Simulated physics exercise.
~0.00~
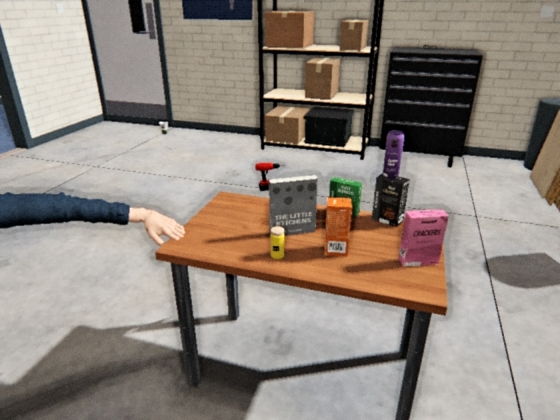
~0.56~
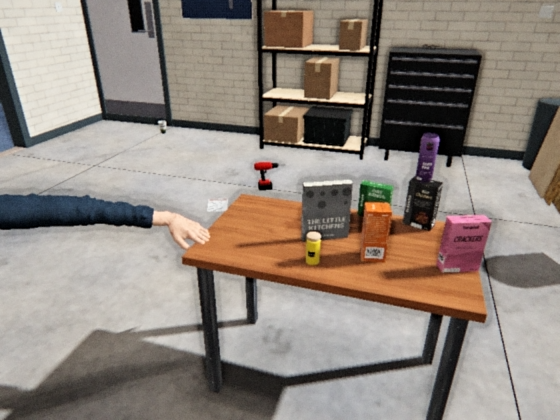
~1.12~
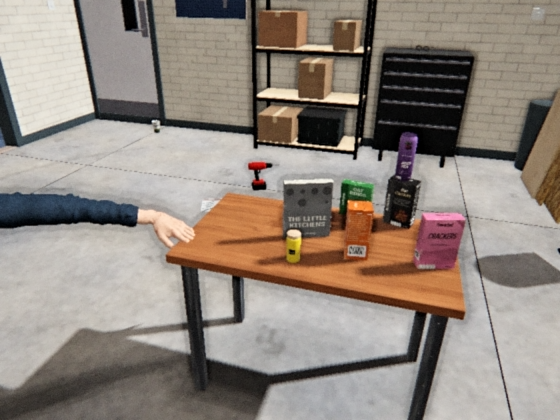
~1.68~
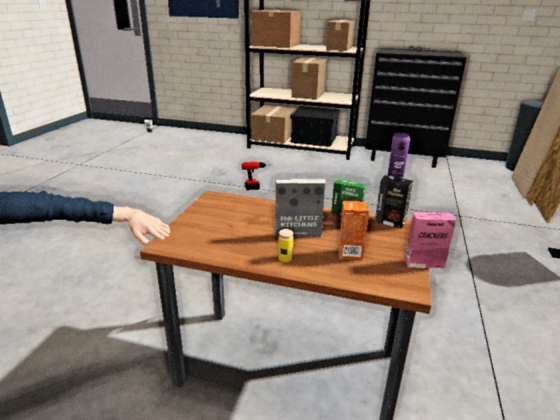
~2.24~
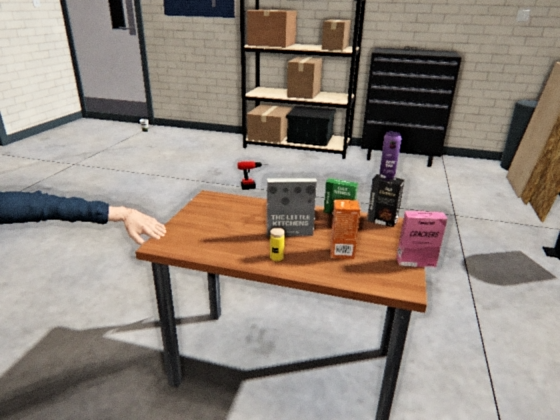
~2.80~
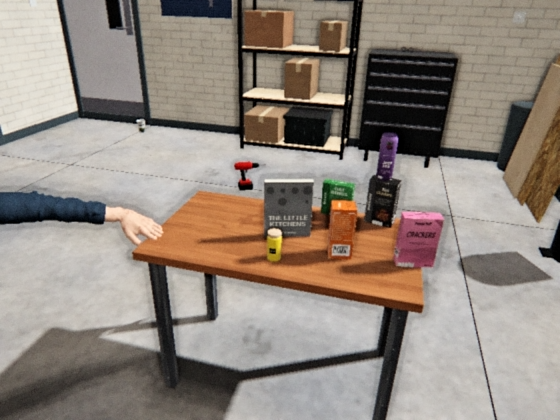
A small wooden table with dark metal legs stands on a concrete floor, seen from slightly above in a workshop-like room with brick walls, shelves of boxes and a black cabinet behind. On its top are a grey book, a yellow shaker, an orange carton, a green packet, a black packet, a purple can and a pink packet at the right. A hand in a dark blue sleeve reaches in from the left to the table's edge. The table shifts right with everything on it, then moves back left as the view pans slightly right. It settles with every item still upright.
